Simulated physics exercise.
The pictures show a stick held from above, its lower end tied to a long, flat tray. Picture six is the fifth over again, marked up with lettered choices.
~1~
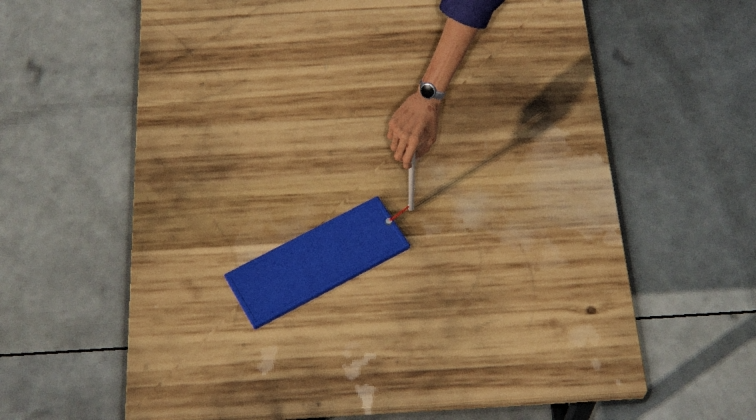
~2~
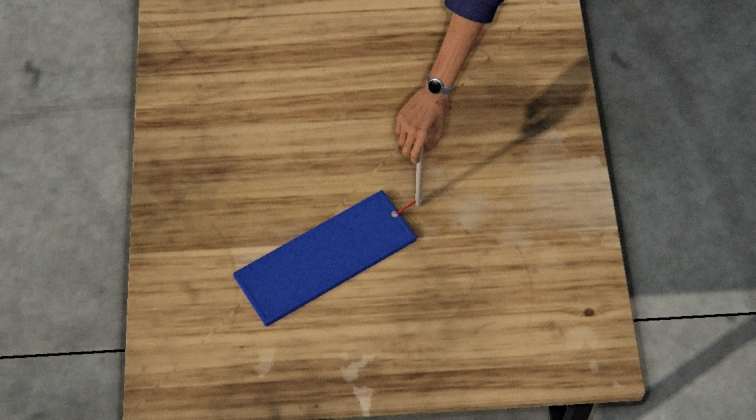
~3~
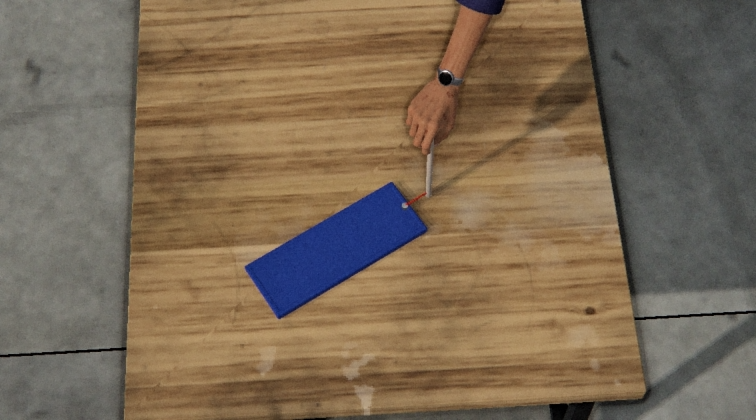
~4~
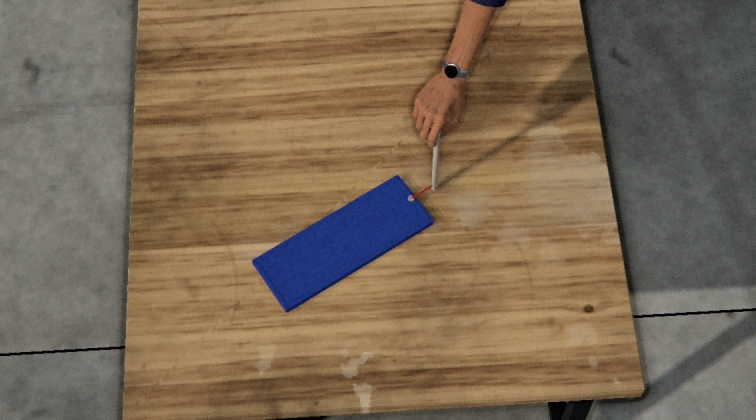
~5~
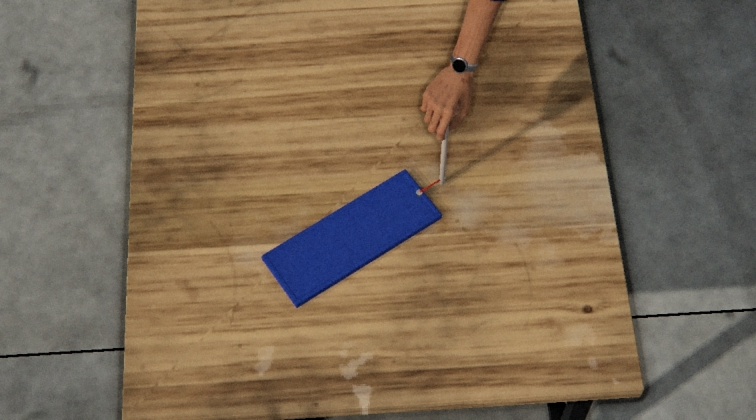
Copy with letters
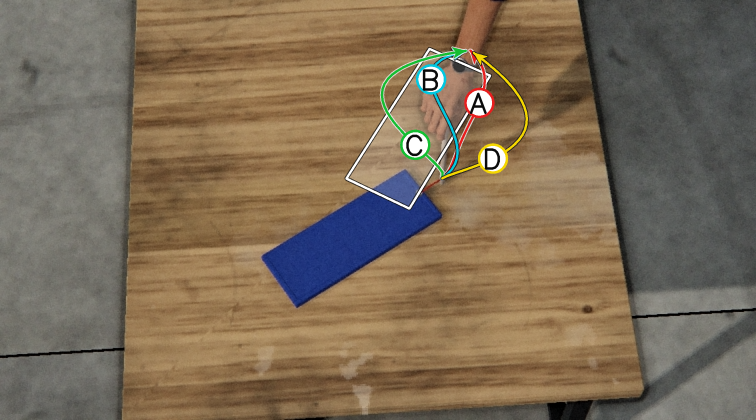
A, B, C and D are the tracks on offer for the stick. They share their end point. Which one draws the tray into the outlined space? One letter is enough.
B.
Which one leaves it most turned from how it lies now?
That is D.
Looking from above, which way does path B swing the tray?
Anticlockwise.
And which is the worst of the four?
Path D.
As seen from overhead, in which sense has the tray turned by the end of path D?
On that path, anticlockwise.
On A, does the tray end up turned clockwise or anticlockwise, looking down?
On that path, anticlockwise.
On the marked copy, A from (442, 178) via (475, 113) to (470, 50); B from (442, 178) via (441, 107) to (466, 51); C from (442, 178) via (383, 101) to (466, 51); D from (442, 178) via (526, 124) to (474, 53); the outline at (420, 126).
With B. Early on, foot of the stick (451, 128), middle of the tray (387, 202).
Further on, foot of the stick (431, 77), middle of the tray (399, 162).
At the end, foot of the stick (470, 51), middle of the tray (419, 126); it lies in the outline.
As for the rest, A leaves its middle at (437, 133); C leaves its middle at (403, 117); D leaves its middle at (455, 137).
